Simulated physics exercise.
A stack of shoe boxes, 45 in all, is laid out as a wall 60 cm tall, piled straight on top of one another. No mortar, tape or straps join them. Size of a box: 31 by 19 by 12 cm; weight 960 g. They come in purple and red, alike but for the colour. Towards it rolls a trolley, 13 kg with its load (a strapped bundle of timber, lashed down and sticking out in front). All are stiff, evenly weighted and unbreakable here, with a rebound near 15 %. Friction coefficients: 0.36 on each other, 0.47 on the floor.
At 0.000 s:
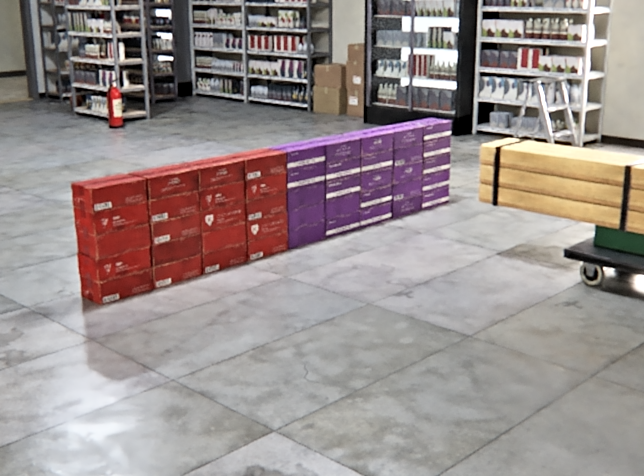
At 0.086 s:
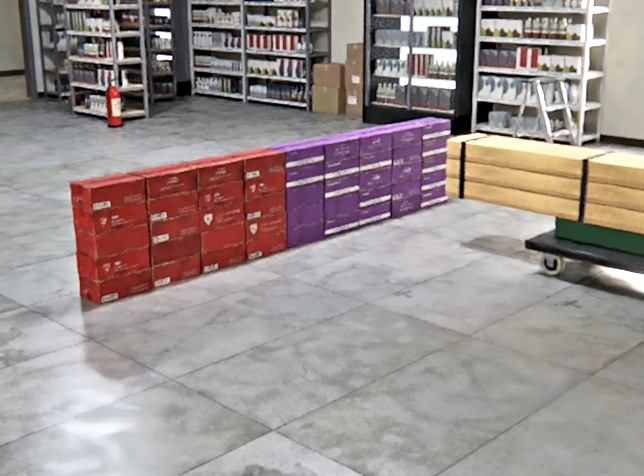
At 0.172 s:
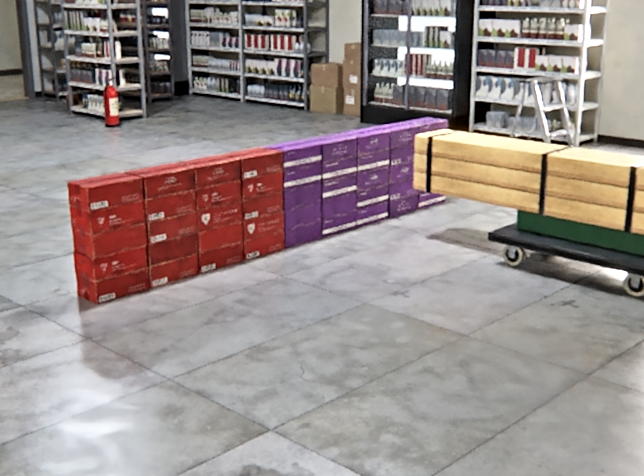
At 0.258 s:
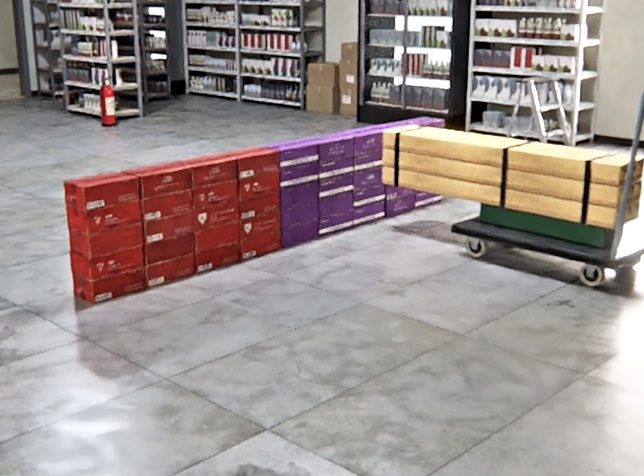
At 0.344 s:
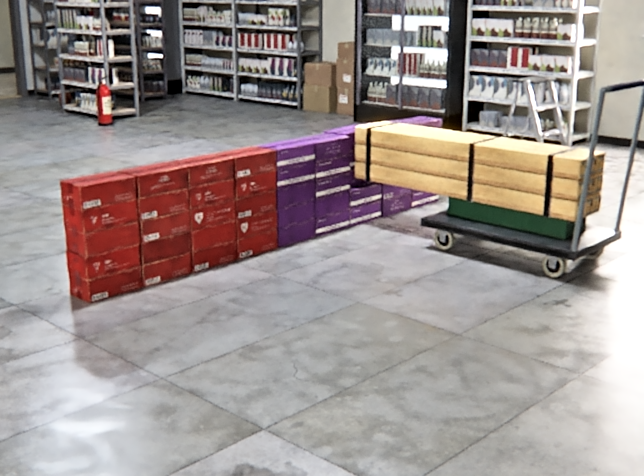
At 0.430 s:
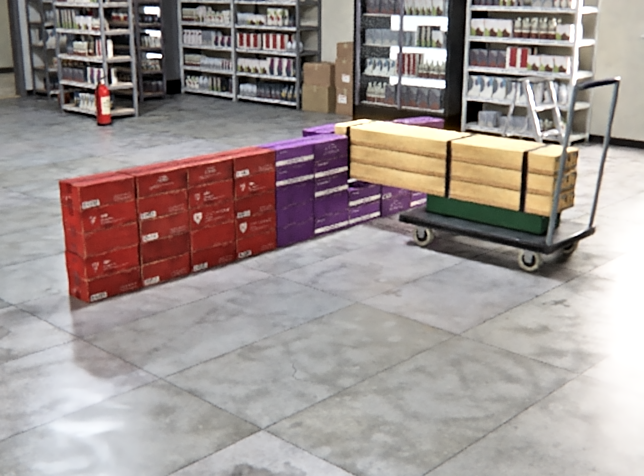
The clip shows a low wall of red and purple boxes on a shop floor as a trolley carrying strapped, wood-coloured beams rolls in from the right, its protruding load reaching the purple section and shifting some boxes.
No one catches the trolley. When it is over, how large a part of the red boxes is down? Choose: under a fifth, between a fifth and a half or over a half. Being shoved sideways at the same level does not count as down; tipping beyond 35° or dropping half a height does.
The part is under a fifth.
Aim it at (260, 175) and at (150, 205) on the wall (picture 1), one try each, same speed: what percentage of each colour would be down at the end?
Purple 10 then 0, red 40 then 40 per cent.
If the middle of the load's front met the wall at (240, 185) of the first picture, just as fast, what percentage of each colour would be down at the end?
Then purple 0, red 50 per cent.
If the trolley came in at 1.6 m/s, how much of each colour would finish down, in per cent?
In that case purple 30, red 0 per cent.
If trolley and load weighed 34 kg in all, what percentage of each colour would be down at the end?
Then purple 50, red 0 per cent.
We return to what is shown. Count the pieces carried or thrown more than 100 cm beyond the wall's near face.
Some 4 pieces.
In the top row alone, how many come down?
2 of them.
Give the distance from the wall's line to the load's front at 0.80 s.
Roughly 75 cm.
Around 0.56 s, load 42 cm past the wall's line, still rolling; none of the 20 red boxes down (6 of 45 in all colours); top red box unmoved; top purple box tipped 11°, 14 cm lower.
Around 0.80 s, load 76 cm past the wall's line, still rolling; none of the 20 red boxes down (6 of 45 in all colours); top red box unmoved; top purple box tipped 7°, 36 cm lower.
Around 1.08 s, load 89 cm past the wall's line, still rolling; none of the 20 red boxes down (8 of 45 in all colours); top red box unmoved; top purple box 47 cm lower.
Finally (2.2 s), load 86 cm past the wall's line, stopped; none of the 20 red boxes down (8 of 45 in all colours); top red box unmoved; top purple box 48 cm lower. That is 0 per cent. Seen by the last camera, middles, top red box near (243, 162), top purple box near (196, 180).
